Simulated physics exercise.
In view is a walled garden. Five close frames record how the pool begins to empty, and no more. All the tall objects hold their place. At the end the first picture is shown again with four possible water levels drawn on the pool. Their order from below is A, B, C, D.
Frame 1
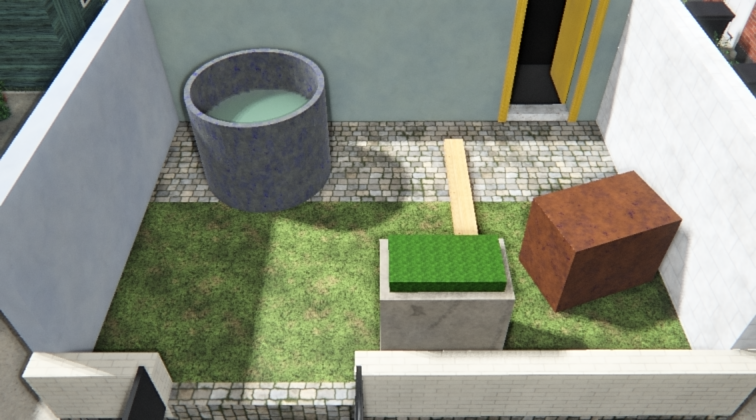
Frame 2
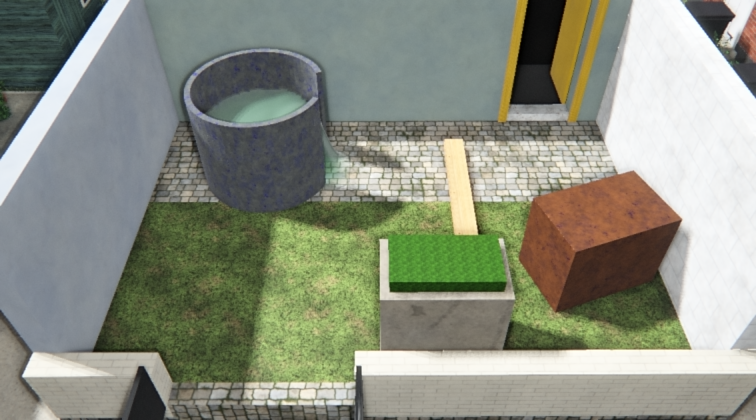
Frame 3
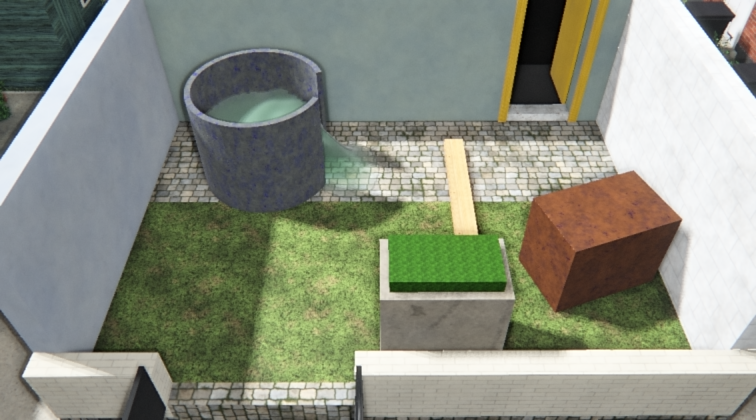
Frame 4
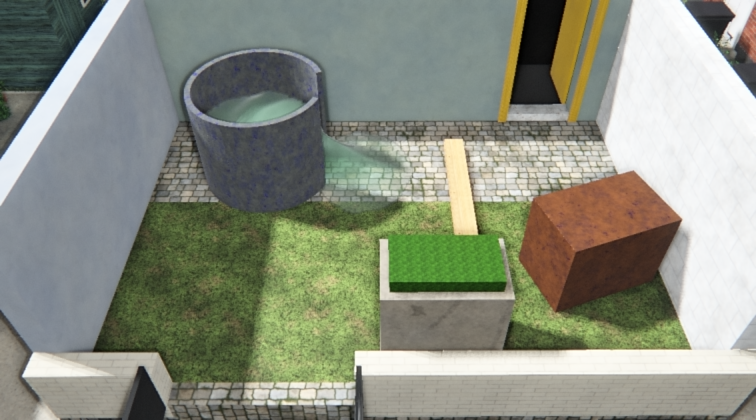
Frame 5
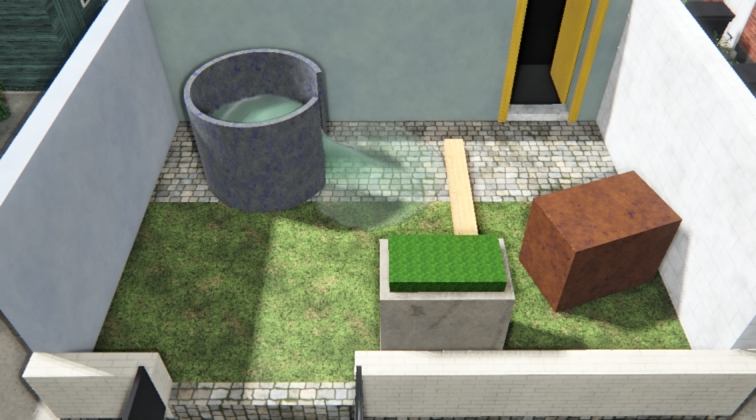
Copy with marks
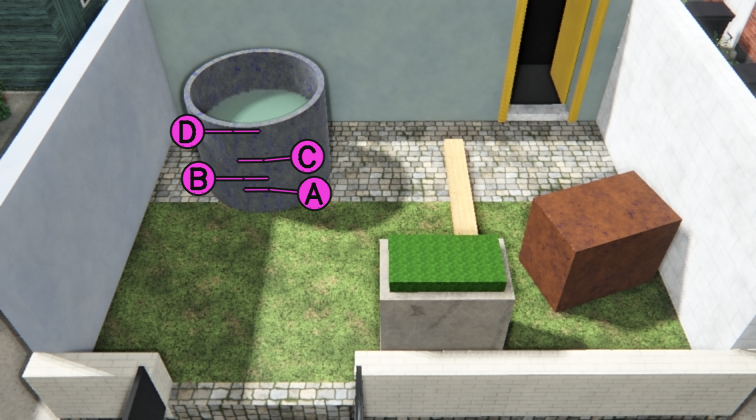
Water poured out through a gap in the right side of a round stone pool and spread rightward over the paving toward a wooden plank, then onto the grass in a walled garden.
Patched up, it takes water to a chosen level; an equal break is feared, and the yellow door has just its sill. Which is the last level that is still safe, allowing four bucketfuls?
The answer is level C.
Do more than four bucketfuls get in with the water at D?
Yes, it does.
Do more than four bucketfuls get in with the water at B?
No.
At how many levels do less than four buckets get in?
Three of the four.
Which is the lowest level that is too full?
The answer is D.
On the marked copy, A at (257, 189); B at (255, 178); C at (251, 160); D at (245, 131); from the bottom up A, B, C, D.
Choosing A, nothing gets over.
Choosing B, nothing gets over.
Choosing C, a splash gets over, under a bucket.
Choosing D, about 9 bucketfuls get in.
